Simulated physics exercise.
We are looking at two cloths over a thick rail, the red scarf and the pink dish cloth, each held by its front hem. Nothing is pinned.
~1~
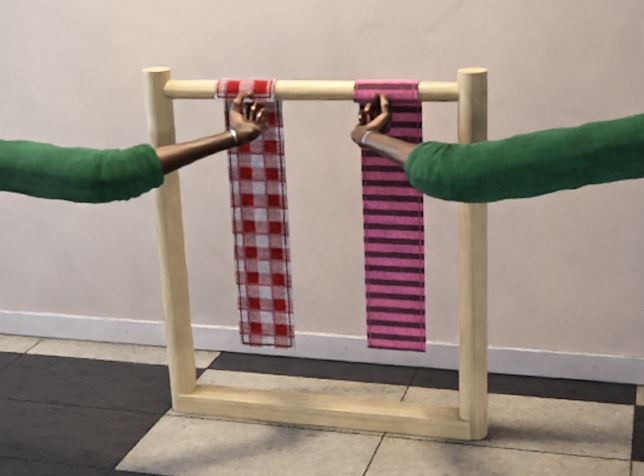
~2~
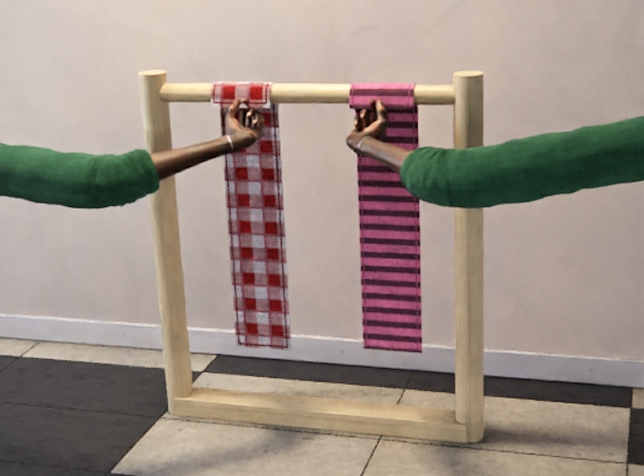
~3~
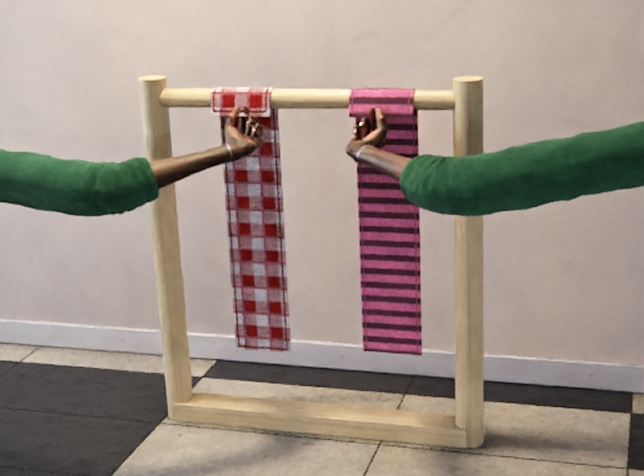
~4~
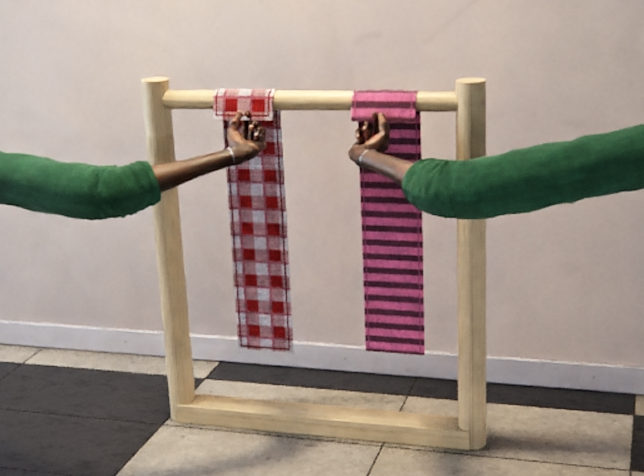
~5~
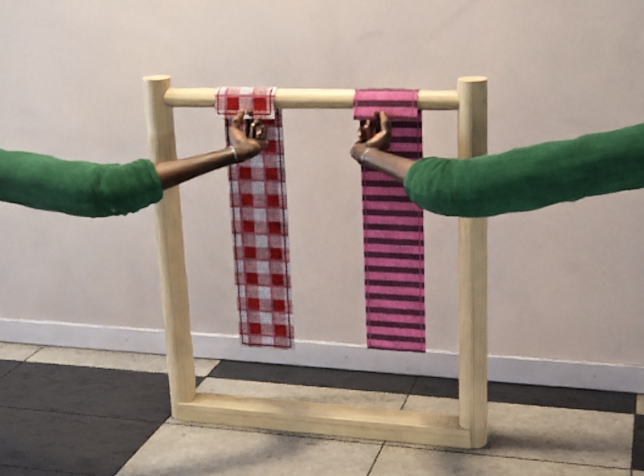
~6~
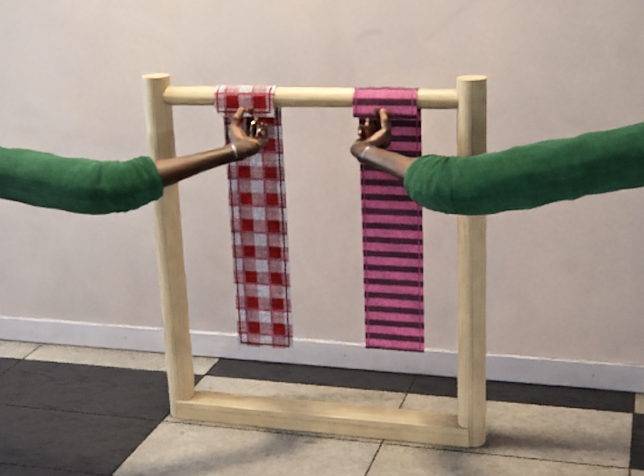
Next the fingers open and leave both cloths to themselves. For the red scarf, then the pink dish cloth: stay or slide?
In the end the red scarf slides off. The pink dish cloth slips to the floor.
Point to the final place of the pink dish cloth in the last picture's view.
Its middle is at (396, 429).
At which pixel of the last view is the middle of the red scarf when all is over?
Close to (269, 416).
Then, 0.26 s past the final frame, scarf sliding backwards; dish cloth clear of the rail and dropping near (393, 257).
Then, 0.46 s past the final frame, scarf clear of the rail and dropping near (267, 370); dish cloth clear of the rail and dropping near (396, 387).
Then, 0.66 s past the final frame, scarf in a heap on the floor near (269, 413); dish cloth in a heap on the floor near (396, 428).
When it is over, scarf in a heap on the floor near (269, 415); dish cloth in a heap on the floor near (396, 429). The red scarf slips to the floor and the pink dish cloth is pulled off by its long side.
